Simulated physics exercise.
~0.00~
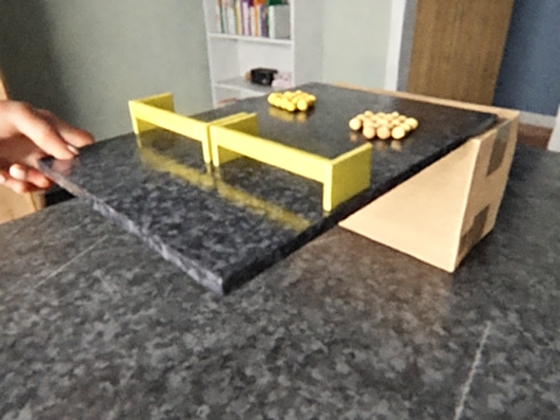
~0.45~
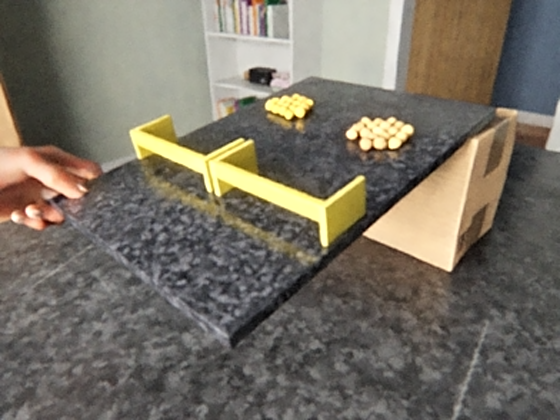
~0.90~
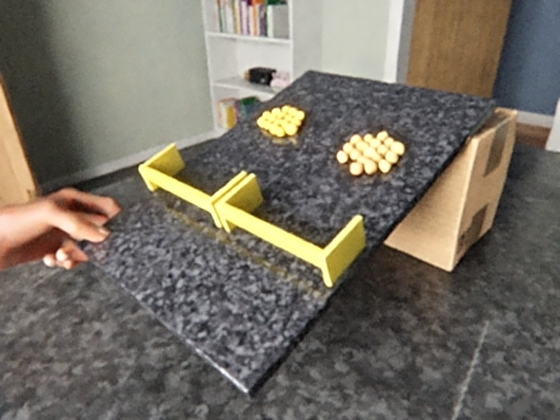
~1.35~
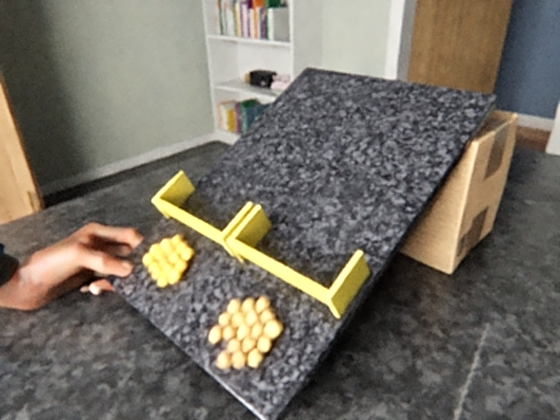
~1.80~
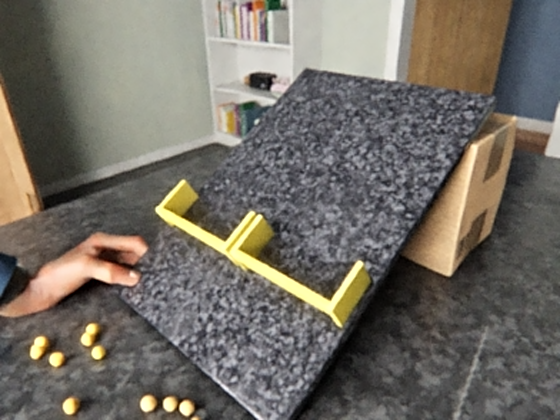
A hand at the left holds up the near end of a dark speckled board whose far end rests on a cardboard box, above a matching countertop, seen from slightly above in a room with a bookshelf behind. Two yellow bars on feet stand side by side across the board, with a cluster of yellow balls and one of pale orange balls farther up. The hand lowers its end, steepening the slope, and both clusters slide down toward the bars. Both pass through the slots beneath. Finally the board rests as a ramp, its upper surface clear of balls, with several scattered on the countertop.
